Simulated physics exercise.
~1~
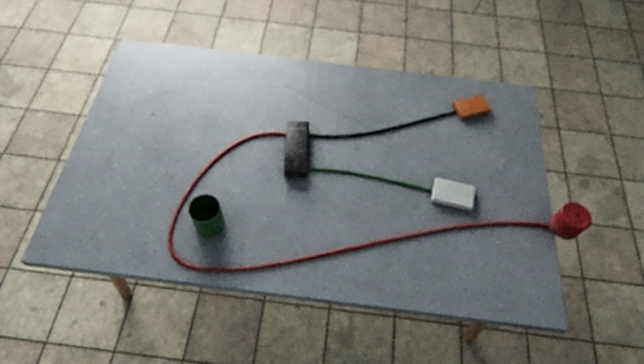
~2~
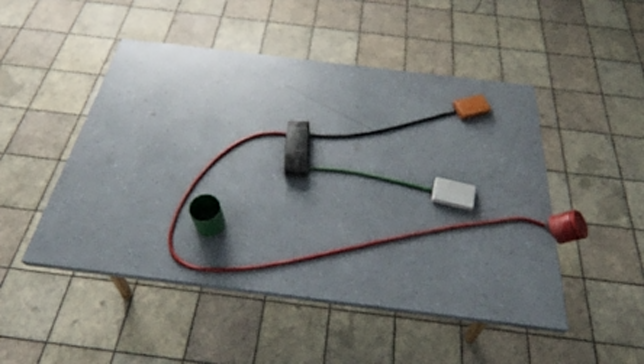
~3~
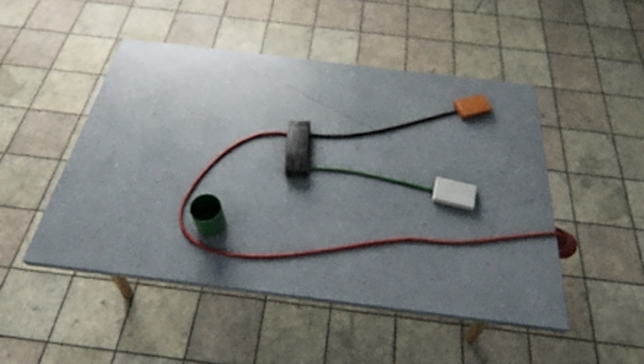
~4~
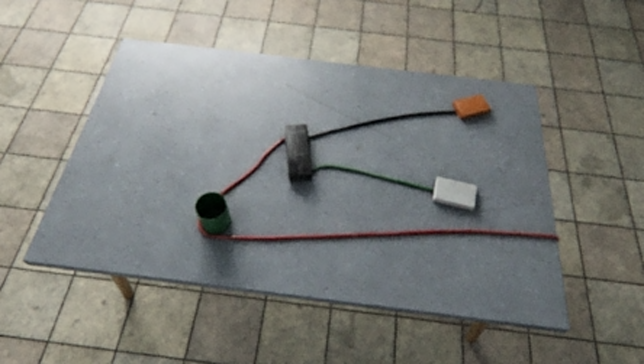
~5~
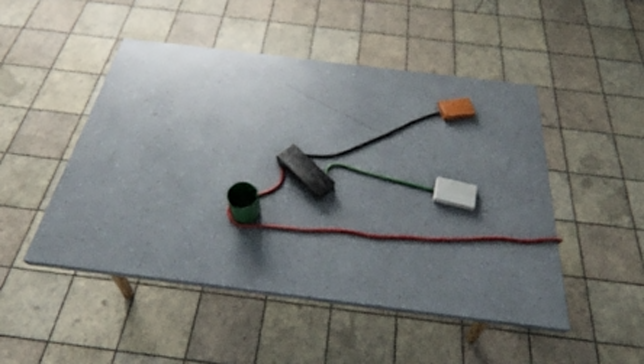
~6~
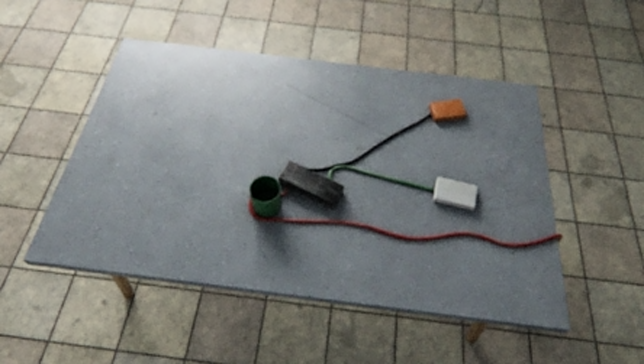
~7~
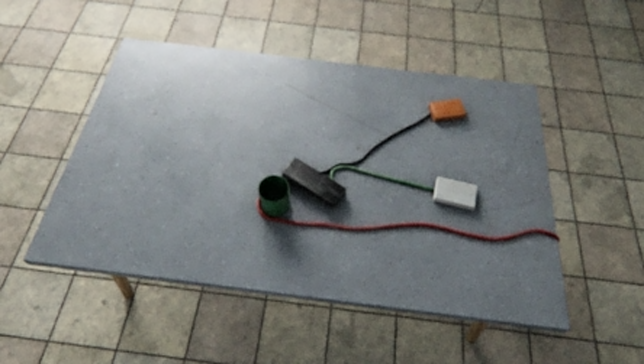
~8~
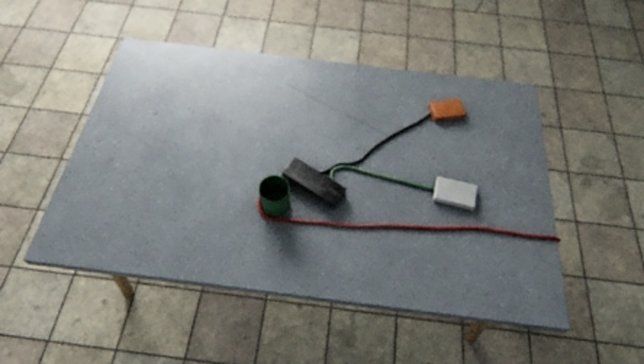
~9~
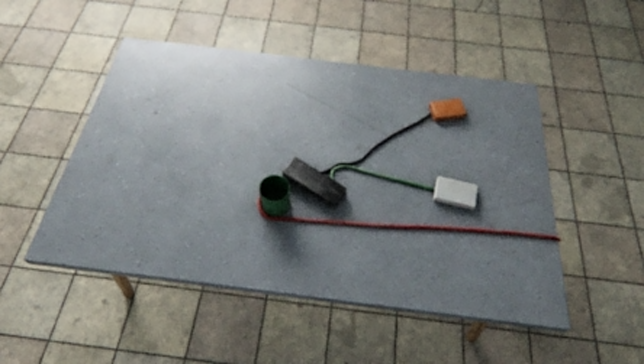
On a grey-blue table standing on a tiled floor, seen from above at an angle, a black strip near the middle joins three cables. A black one leads to an orange charger at upper right, a green one to a white phone below it, and a red one loops left around a green cup to a red speaker at the right edge. The speaker tips and drops out of sight, pulling the red cable tight around the cup. Cup and strip slide right, the strip turning and the charger shifting slightly left. The red cable briefly ripples, then straightens, and everything rests, the cup beside the strip and the phone unmoved.
